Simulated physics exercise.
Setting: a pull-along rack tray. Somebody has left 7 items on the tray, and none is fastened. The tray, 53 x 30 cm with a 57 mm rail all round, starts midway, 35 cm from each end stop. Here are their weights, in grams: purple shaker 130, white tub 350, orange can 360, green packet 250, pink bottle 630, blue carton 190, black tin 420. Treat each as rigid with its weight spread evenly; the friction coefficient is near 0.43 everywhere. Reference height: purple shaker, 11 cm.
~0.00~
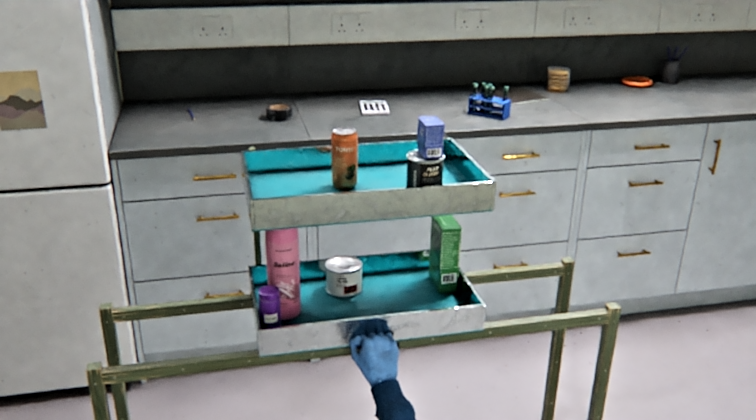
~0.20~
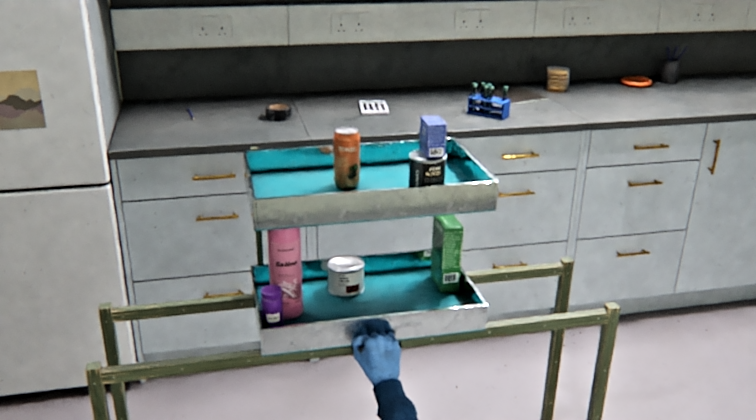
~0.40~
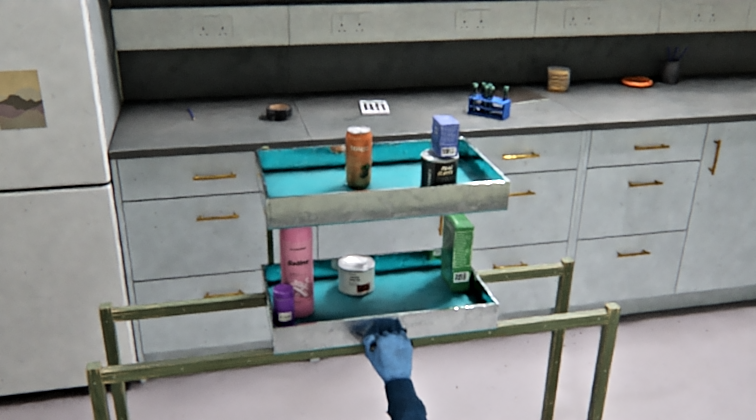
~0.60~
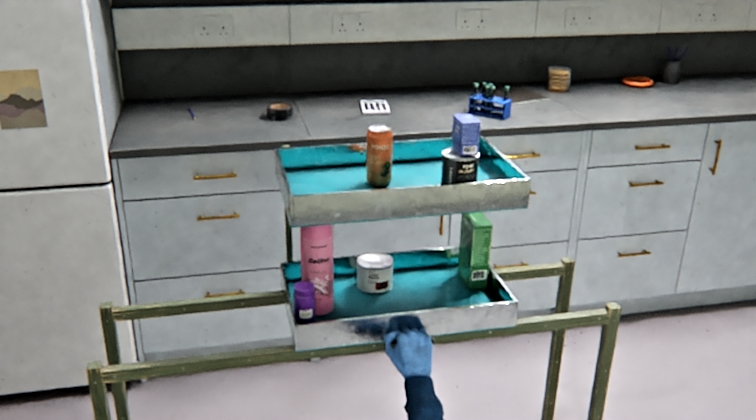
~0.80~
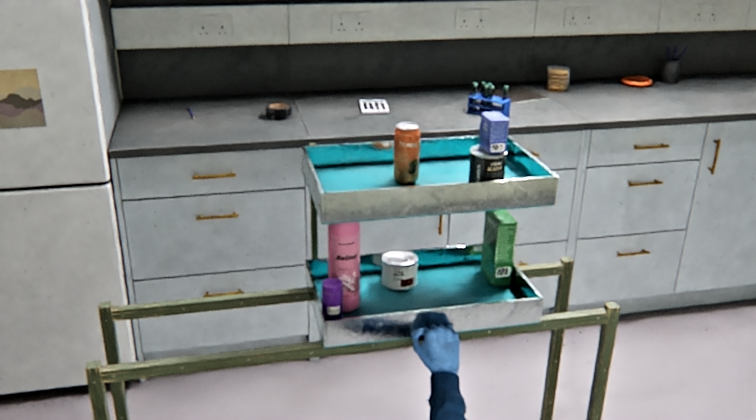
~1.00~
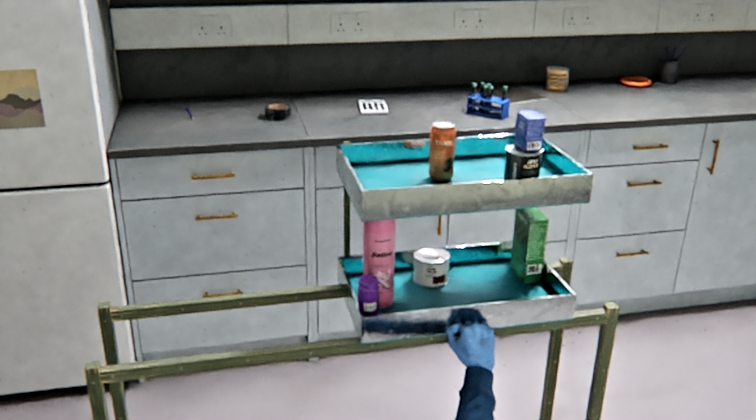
A blue-gloved hand slides a two-level rack tray of containers to the right along rails.
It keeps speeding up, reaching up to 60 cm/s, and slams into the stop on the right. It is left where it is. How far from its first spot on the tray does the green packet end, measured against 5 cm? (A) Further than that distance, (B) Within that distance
(B) Within that distance.
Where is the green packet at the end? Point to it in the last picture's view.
It ends up at about (563, 241).
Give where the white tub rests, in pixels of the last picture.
It ends up at about (481, 261).
After 1.30 s, tray has slid 35 cm right; green packet leaning 9° near (569, 240); pink bottle leaning 9°; orange can slid 3 cm.
After 1.80 s, tray has slid 35 cm right; green packet leaning 4° near (566, 240); pink bottle on its side; blue carton slid 4 cm.
At rest (3.1 s), tipped over on the tray, pink bottle; the other 6 in place, give or take 5 cm. In the last view, green packet near (563, 241).
